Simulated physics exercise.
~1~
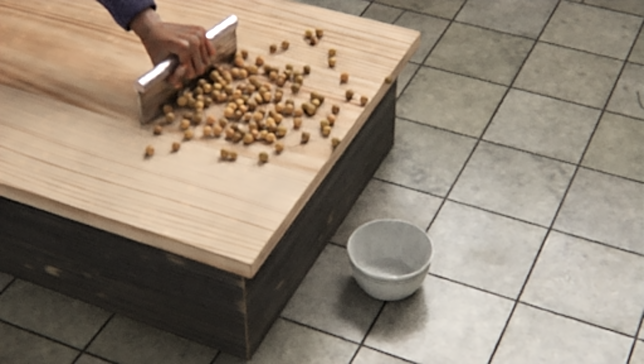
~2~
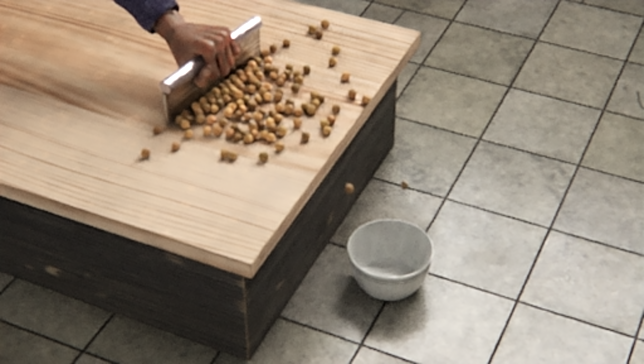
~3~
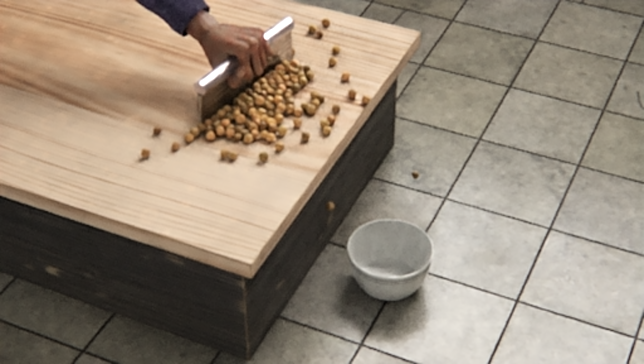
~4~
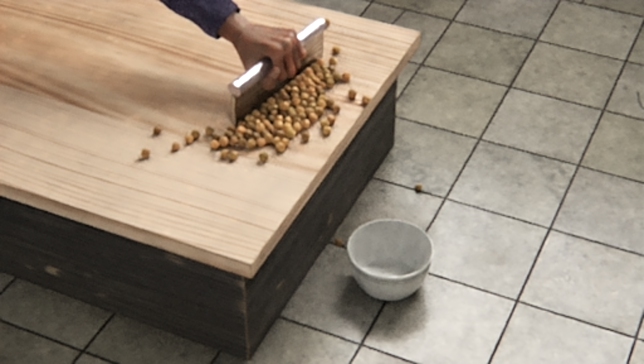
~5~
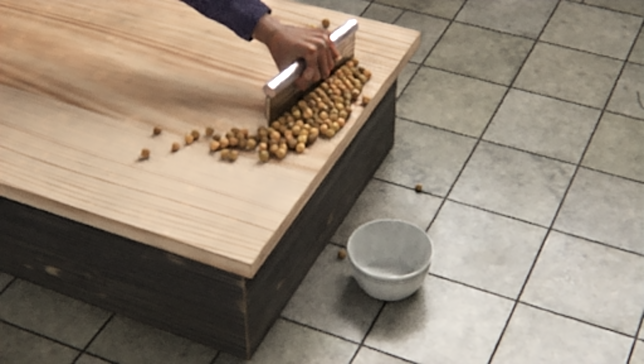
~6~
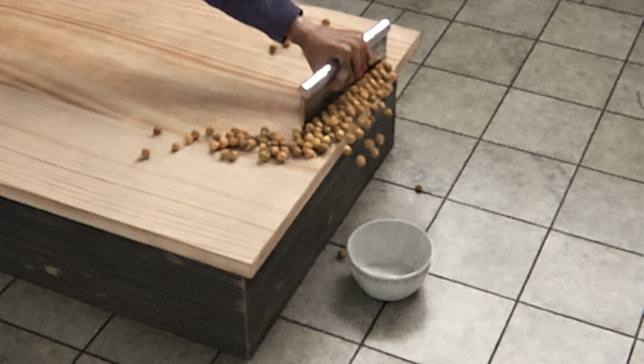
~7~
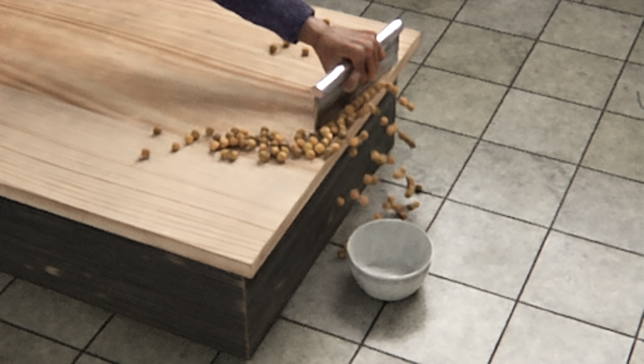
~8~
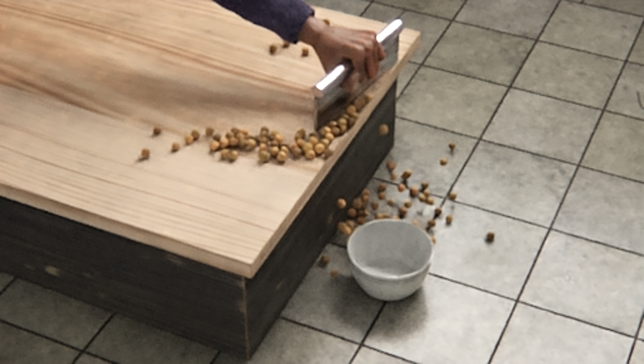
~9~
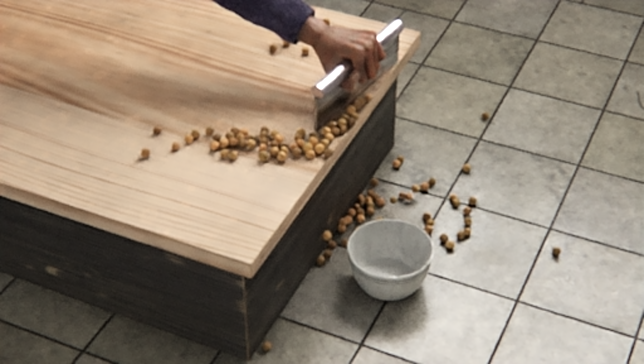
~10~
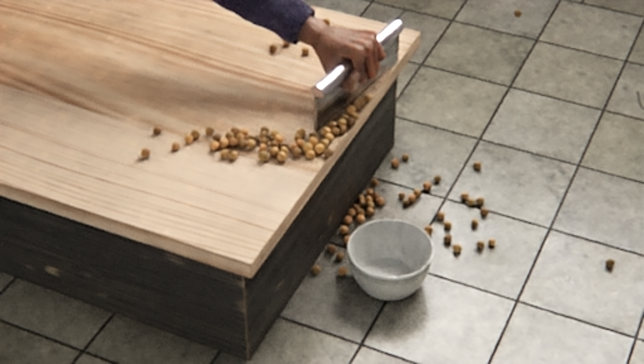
On a gray tiled floor, a white bowl sits beside a low platform with a pale wooden top, where small round brown beads lie scattered. A hand in a dark sleeve pushes a metal scraper to the right, gathering the beads into a slanted band while a stray or two drops to the floor. As the scraper nears the edge, a cluster spills over and falls behind the bowl. The hand stops at the edge, and the fallen beads bounce and roll across the tiles. The bowl ends up empty, with many beads around it and many others still on the wood.
